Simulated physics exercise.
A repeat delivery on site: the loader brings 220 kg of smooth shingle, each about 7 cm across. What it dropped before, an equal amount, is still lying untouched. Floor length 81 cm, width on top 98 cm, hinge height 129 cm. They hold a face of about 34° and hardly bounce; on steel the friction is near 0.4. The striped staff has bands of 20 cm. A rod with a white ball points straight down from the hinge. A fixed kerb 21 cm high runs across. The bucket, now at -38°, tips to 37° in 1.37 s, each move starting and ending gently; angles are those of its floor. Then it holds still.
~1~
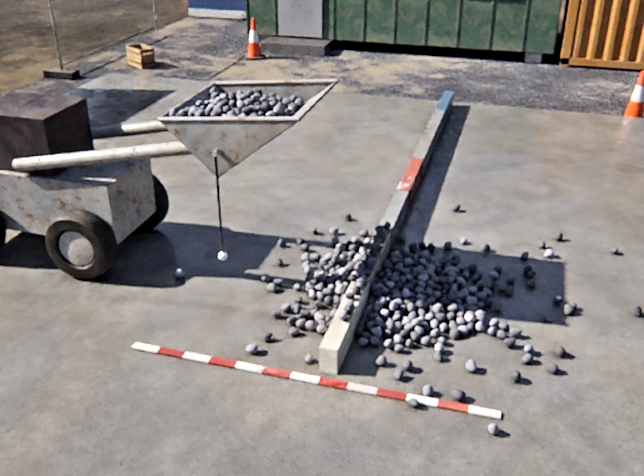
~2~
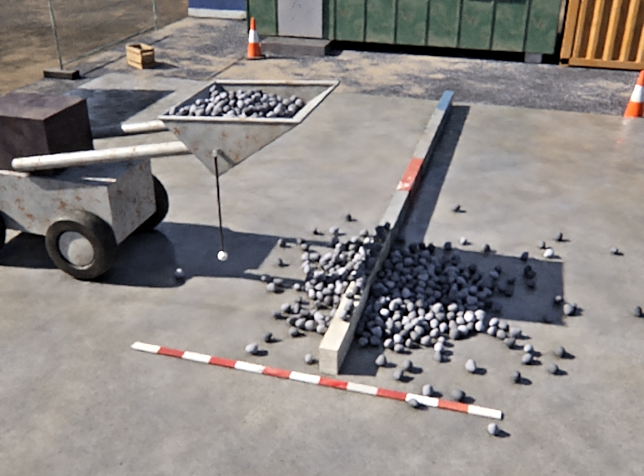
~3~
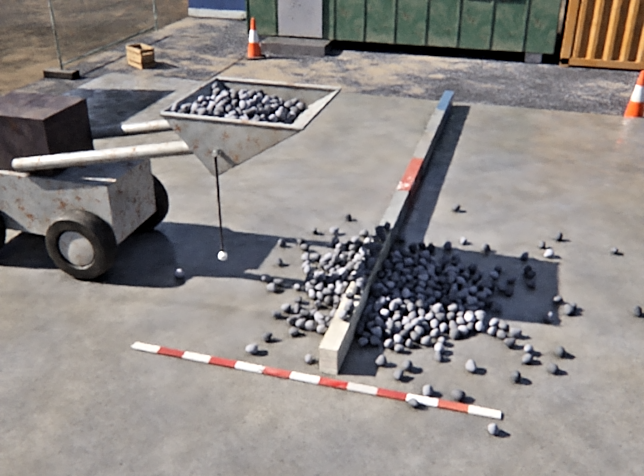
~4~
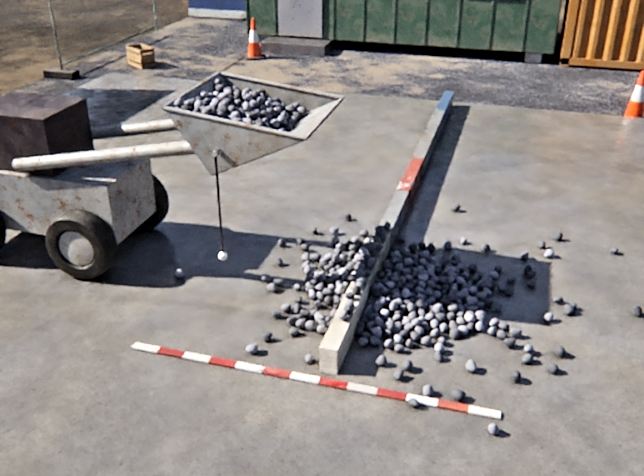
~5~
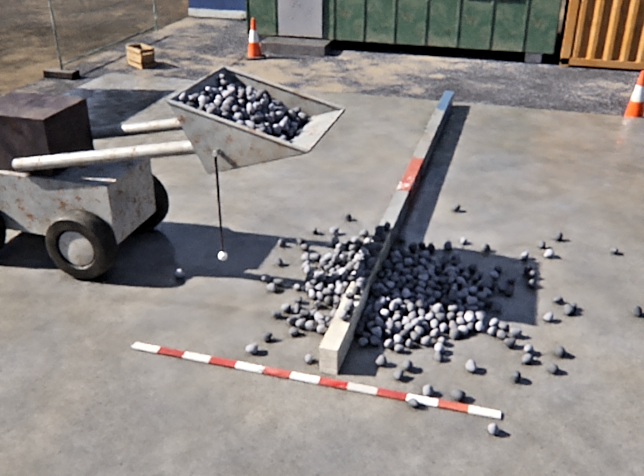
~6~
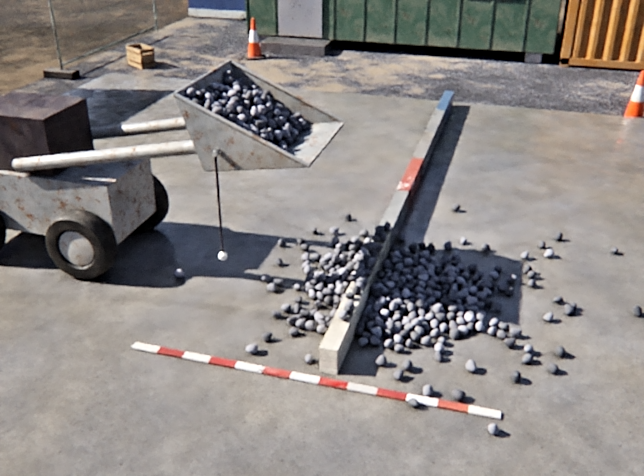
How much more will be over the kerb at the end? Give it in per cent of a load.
Roughly 22 per cent of a load more.
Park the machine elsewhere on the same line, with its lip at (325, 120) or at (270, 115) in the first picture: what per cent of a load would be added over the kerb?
About 60 and 0 per cent.
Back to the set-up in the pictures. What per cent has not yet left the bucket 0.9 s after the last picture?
Roughly 45 per cent is still inside.
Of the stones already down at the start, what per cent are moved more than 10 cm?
Roughly 10 per cent of them.
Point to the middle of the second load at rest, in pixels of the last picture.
Their middle is at about (341, 277).
Then, 0.4 s after the last picture the floor is at 25°; in per cent of one load, 100 in the bucket, 34 on this side of the kerb, 66 over the kerb; the foremost stones are at (579, 300).
Then, 0.9 s after the last picture the floor is at 37°; in per cent of one load, 46 in the bucket, 88 on this side of the kerb, 66 over the kerb; the foremost stones are at (579, 300).
Then, 1.2 s after the last picture the floor is at 37°; in per cent of one load, 5 in the bucket, 120 on this side of the kerb, 75 over the kerb; the foremost stones are at (579, 300).
Then, 3.7 s after the last picture the floor is at 37°; in per cent of one load, 0 in the bucket, 112 on this side of the kerb, 88 over the kerb; the foremost stones are at (579, 300). Net gain over the kerb, 22.
